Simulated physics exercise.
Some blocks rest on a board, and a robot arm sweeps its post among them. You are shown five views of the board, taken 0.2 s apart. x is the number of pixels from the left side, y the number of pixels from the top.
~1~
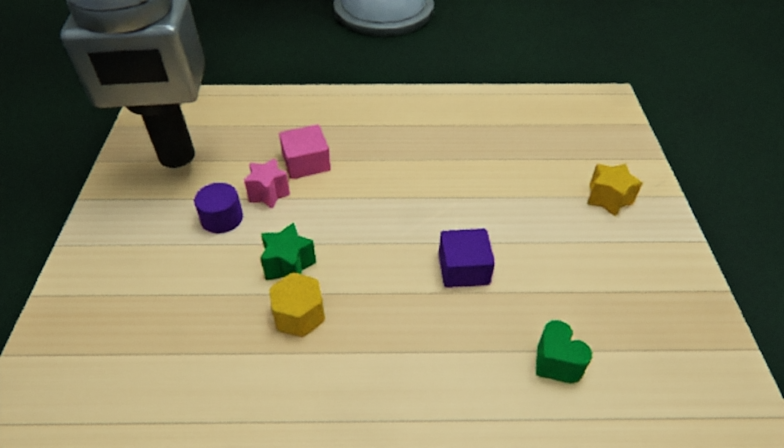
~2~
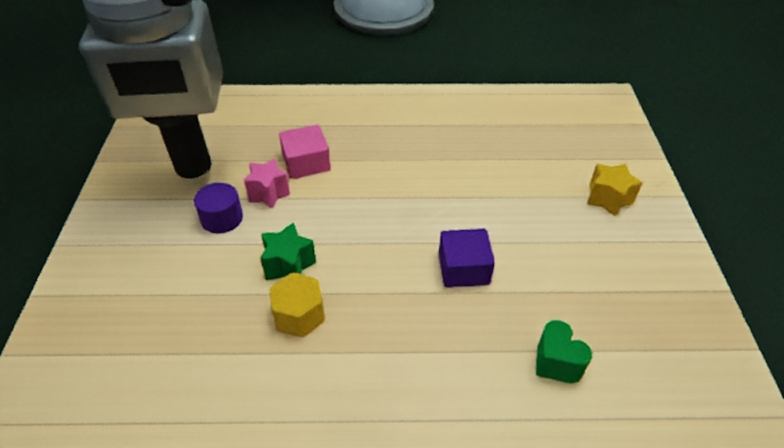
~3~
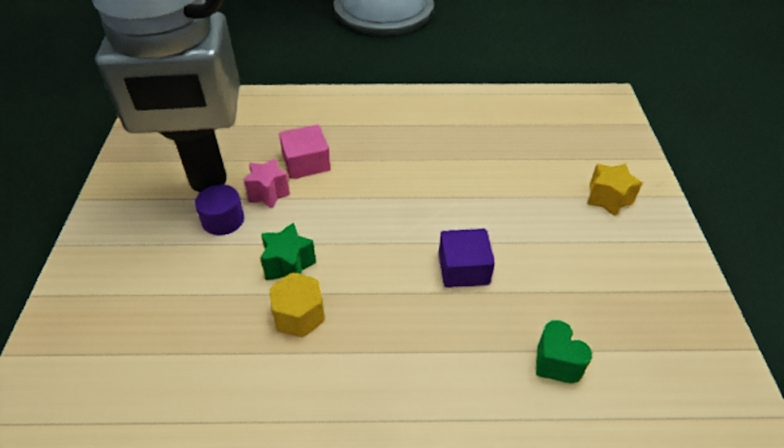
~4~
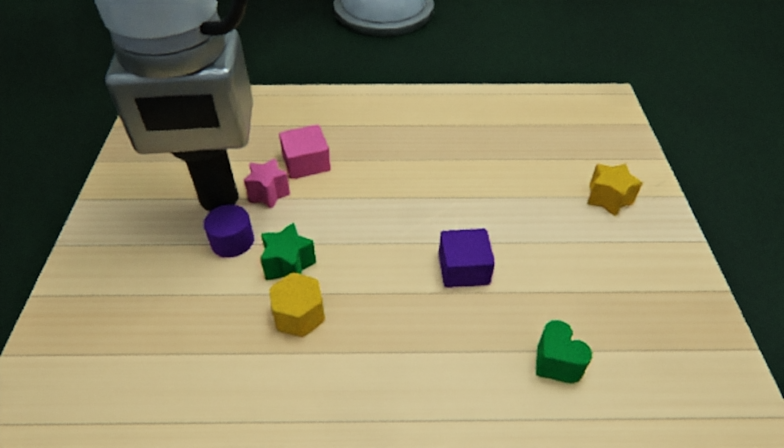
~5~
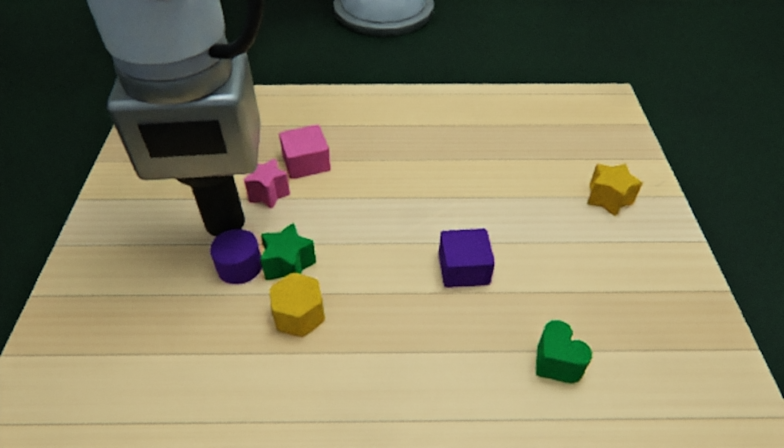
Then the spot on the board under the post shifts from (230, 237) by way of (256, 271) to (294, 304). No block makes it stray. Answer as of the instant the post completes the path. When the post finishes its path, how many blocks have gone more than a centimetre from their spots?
Counting only shifts above 1 cm, I get three or more blocks.
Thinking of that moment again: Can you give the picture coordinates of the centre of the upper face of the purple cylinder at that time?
Its top centre lands on (252, 312).
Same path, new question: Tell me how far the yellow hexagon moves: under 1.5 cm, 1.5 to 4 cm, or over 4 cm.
The middle band: 1.5 to 4 cm.
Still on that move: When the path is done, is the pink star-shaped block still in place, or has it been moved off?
It sits in its place.
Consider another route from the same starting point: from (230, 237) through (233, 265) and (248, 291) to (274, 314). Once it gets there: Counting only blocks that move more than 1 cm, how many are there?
2 blocks.
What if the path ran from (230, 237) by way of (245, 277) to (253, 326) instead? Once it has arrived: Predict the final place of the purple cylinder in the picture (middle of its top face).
It should be at about (256, 346).
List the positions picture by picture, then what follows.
The first frame shows post tip at (177, 157); block tops, purple cylinder at (216, 196); pink star-shaped block at (264, 172); green star-shaped block at (284, 243); yellow hexagon at (295, 294).
The second frame shows post at (193, 167); blocks unchanged.
The third frame shows post at (209, 180); purple cylinder at (217, 198).
The fourth frame shows post at (219, 199); purple cylinder at (226, 220).
The fifth frame shows post at (225, 223); purple cylinder at (234, 245); pink star-shaped block at (264, 172); green star-shaped block at (284, 243); yellow hexagon at (295, 294).
What follows on the original path. Halfway along, post at (253, 258); purple cylinder at (249, 287); green star-shaped block at (301, 250), turned 40° anticlockwise; yellow hexagon at (299, 297), turned 10° anticlockwise.
At the end, post at (291, 290); purple cylinder at (252, 312); pink star-shaped block in place; green star-shaped block at (321, 258), turned 110° anticlockwise; yellow hexagon at (313, 316), turned 45° anticlockwise.
